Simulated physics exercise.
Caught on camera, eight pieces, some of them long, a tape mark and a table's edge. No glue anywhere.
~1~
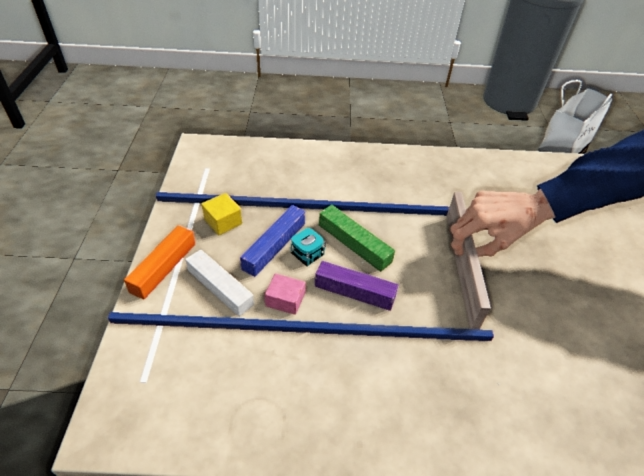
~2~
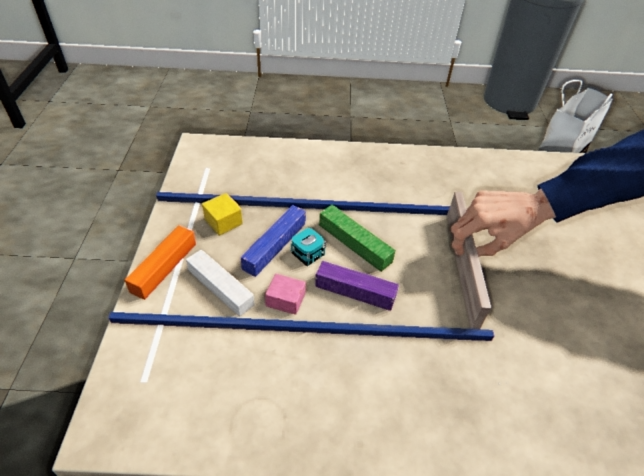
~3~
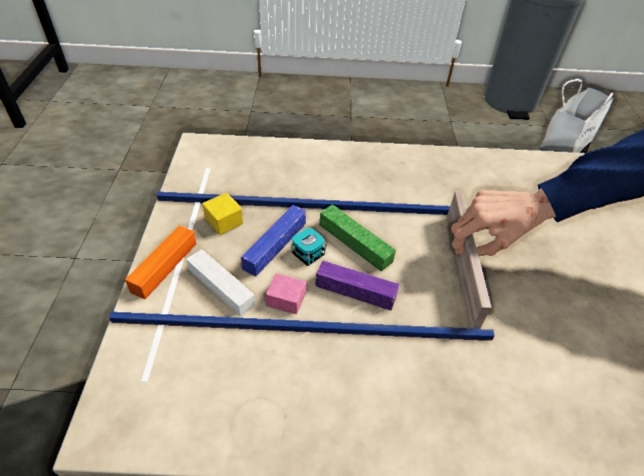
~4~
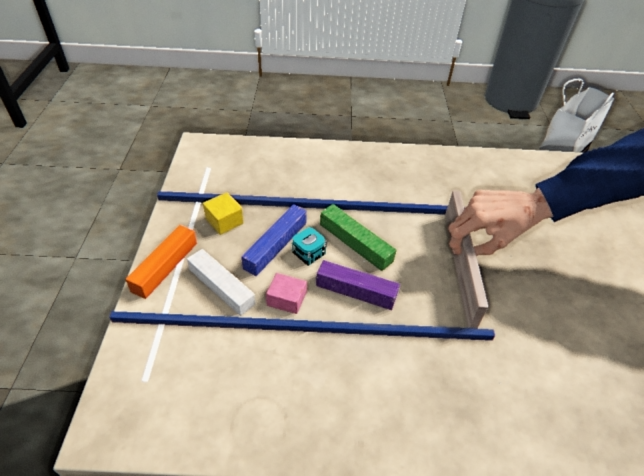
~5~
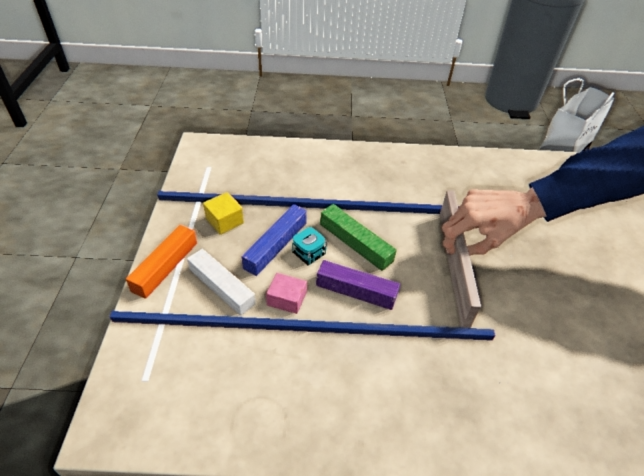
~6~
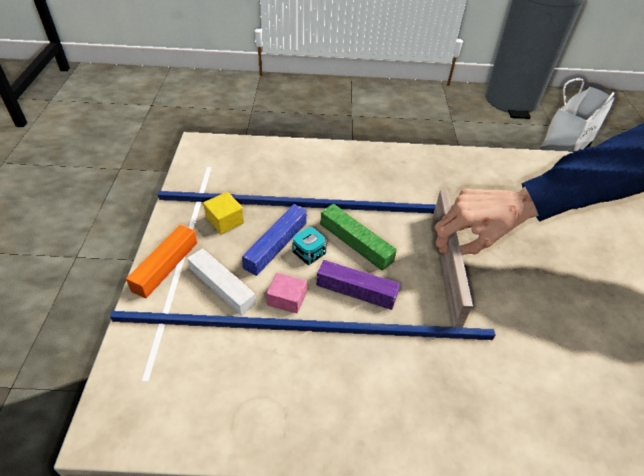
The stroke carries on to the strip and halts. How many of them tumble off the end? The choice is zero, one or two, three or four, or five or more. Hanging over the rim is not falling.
The number that fall off is three or four.
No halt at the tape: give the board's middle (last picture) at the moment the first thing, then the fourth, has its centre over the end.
At (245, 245) for the first, at (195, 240) for the fourth.
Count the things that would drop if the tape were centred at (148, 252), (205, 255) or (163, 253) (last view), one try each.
In that order 7, 1 and 6.
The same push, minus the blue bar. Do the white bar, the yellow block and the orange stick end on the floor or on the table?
The white bar falls, the yellow block stays on, the orange stick falls.
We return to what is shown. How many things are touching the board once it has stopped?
It touches 3.
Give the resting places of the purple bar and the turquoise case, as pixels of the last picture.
First (140, 260), then (153, 232).
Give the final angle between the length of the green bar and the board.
Roughly 0° out of line.
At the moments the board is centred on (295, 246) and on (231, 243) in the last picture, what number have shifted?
The counts are 6 and 8.
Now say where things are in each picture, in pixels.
The first picture shows orange stick (162, 261); yellow block (222, 214); white bar (219, 282); board (466, 256); tape (182, 255).
The second picture shows yellow block (223, 214); purple bar (356, 285).
The third picture shows white bar (220, 282); board (466, 256).
The fourth picture shows orange stick (163, 260); pink block (287, 293).
The fifth picture shows yellow block (224, 213); blue bar (276, 239).
The sixth picture shows orange stick (164, 260); yellow block (224, 213); white bar (221, 281); board (451, 254); tape (183, 254).
A little later, none off yet; orange stick at rest near (164, 260); yellow block at rest near (224, 213); white bar at rest near (221, 281).
Next, none off yet; orange stick at rest near (164, 260); yellow block at rest near (224, 213); white bar shifted a little near (209, 279).
Later still, none off yet; orange stick tilted well over near (111, 274); yellow block shifted well along near (169, 207); white bar shifted about its own width near (147, 280).
When it is over, the number that fall off is three or four; down, blue bar, white bar, yellow block and orange stick.
